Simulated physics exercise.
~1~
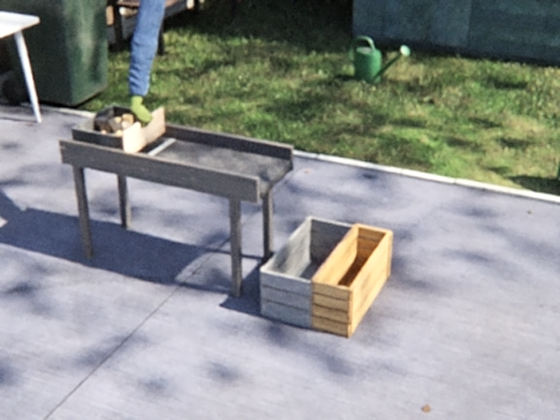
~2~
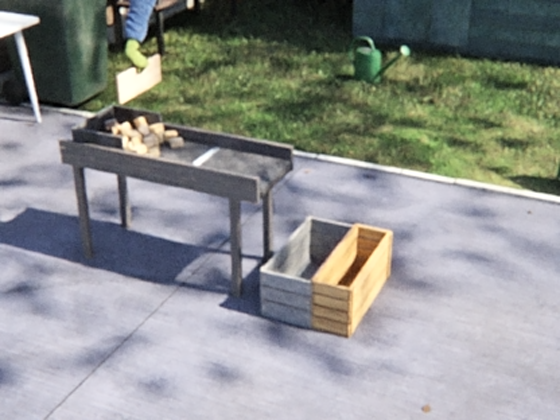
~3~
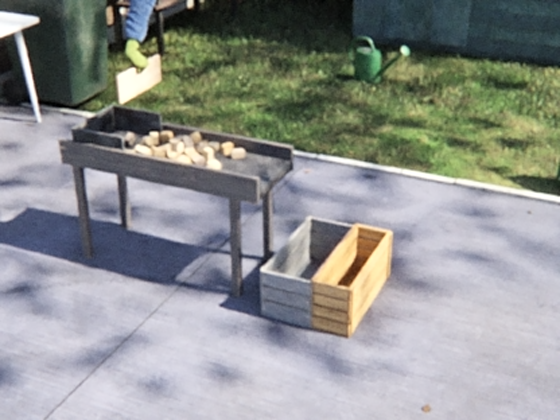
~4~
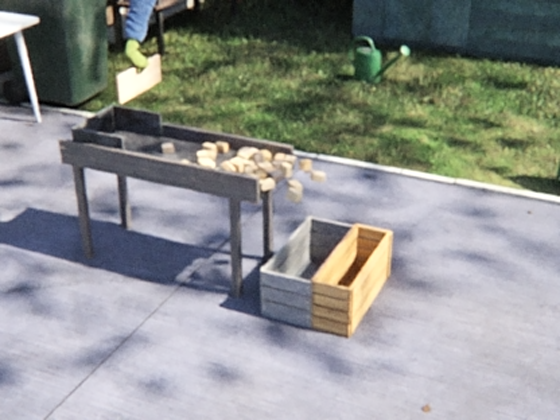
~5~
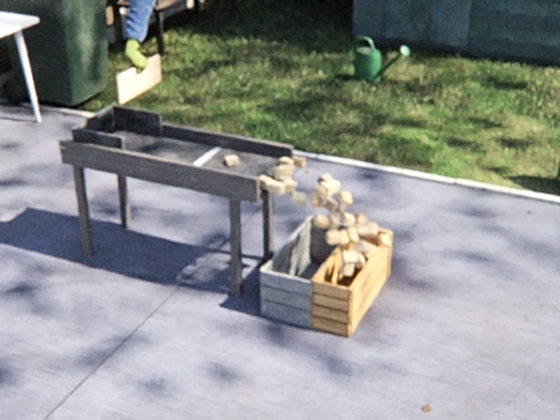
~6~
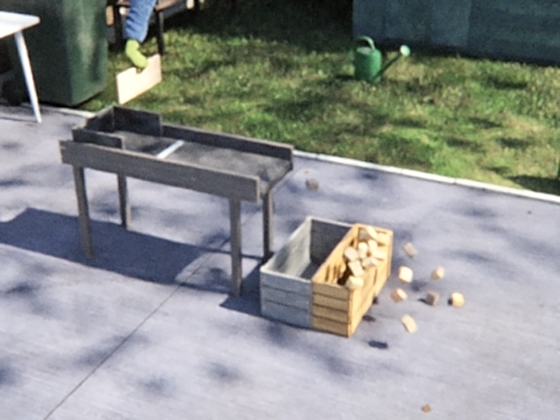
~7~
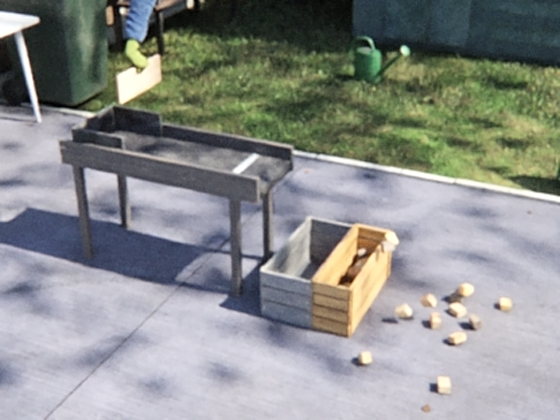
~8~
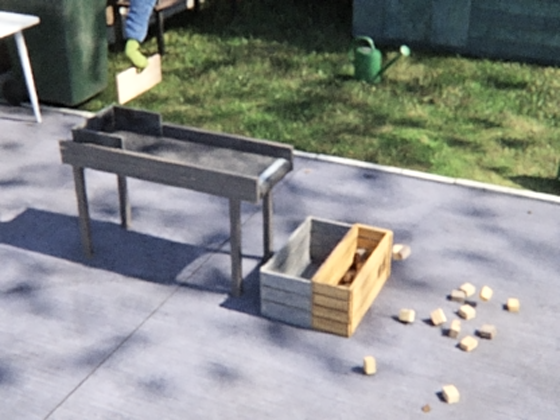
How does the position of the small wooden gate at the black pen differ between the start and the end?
At the start the gate is down at the edge of the black pen, closing off the blocks. At the end it is raised above the pen, still upright beneath the green-gloved hand.
Wooden blocks ride right off a raised belt, some landing in a wooden box, others beyond.
